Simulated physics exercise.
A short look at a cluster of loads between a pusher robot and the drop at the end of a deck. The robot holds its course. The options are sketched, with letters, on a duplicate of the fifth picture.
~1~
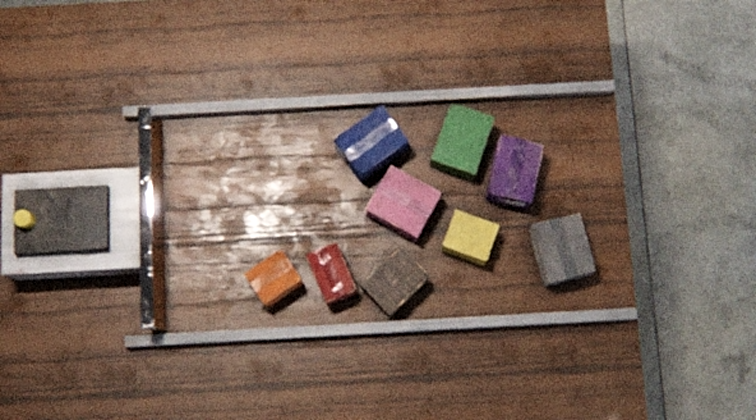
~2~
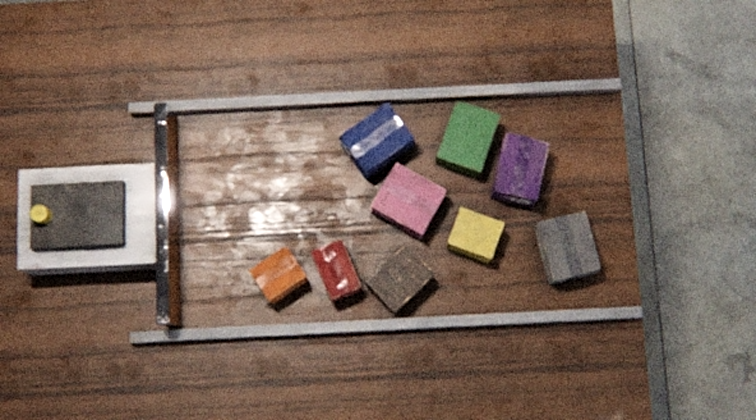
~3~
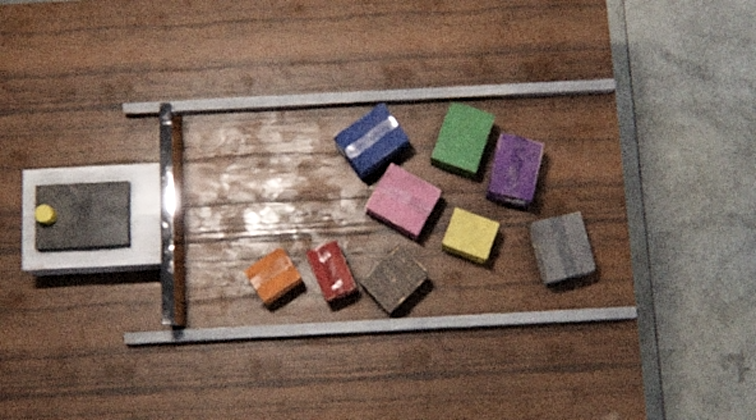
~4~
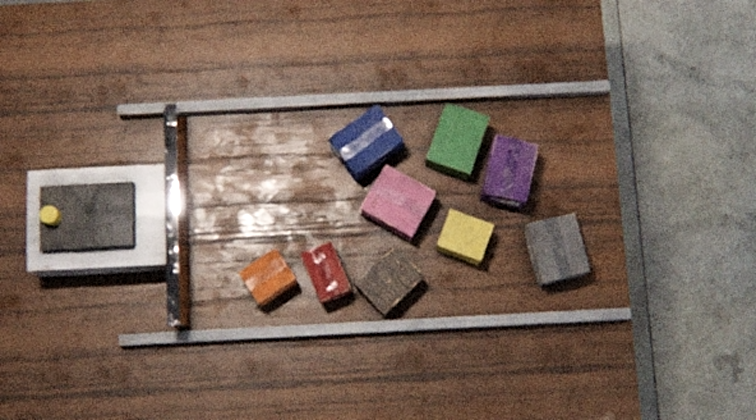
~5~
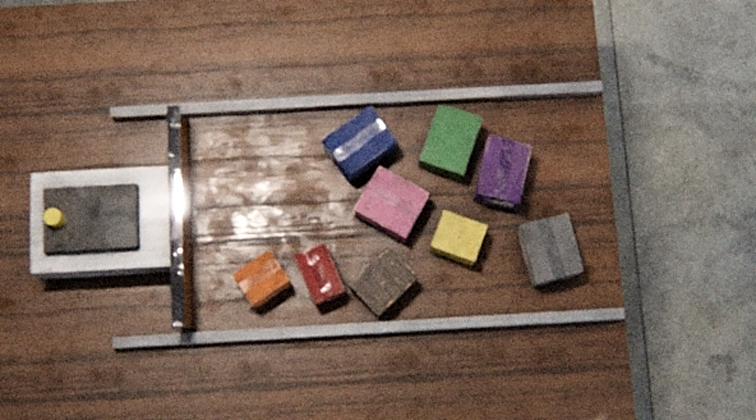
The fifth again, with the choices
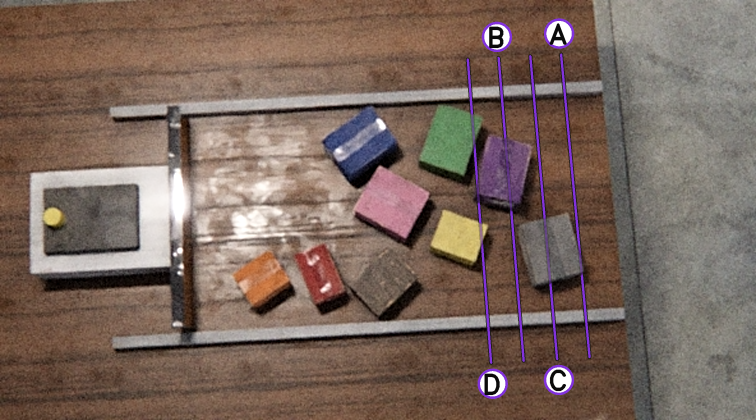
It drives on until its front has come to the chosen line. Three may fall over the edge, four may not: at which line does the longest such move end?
Line B.
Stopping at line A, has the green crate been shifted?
Yes.
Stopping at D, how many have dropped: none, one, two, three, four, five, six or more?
In all, one.
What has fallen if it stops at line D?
The grey box goes over.
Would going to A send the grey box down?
Yes.
On the marked copy, A at (575, 202); B at (511, 205); C at (543, 203); D at (479, 207).
Following B. Soon after the start, robot (219, 211); orange box (331, 289); black crate (417, 280).
Later, robot (342, 204); grey box (571, 247); purple parcel (536, 167).
In the end, robot (436, 199); grey box over the edge; purple parcel over the edge; two fallen.
As for the rest, A drops six; C drops four; D is within the limit but short.
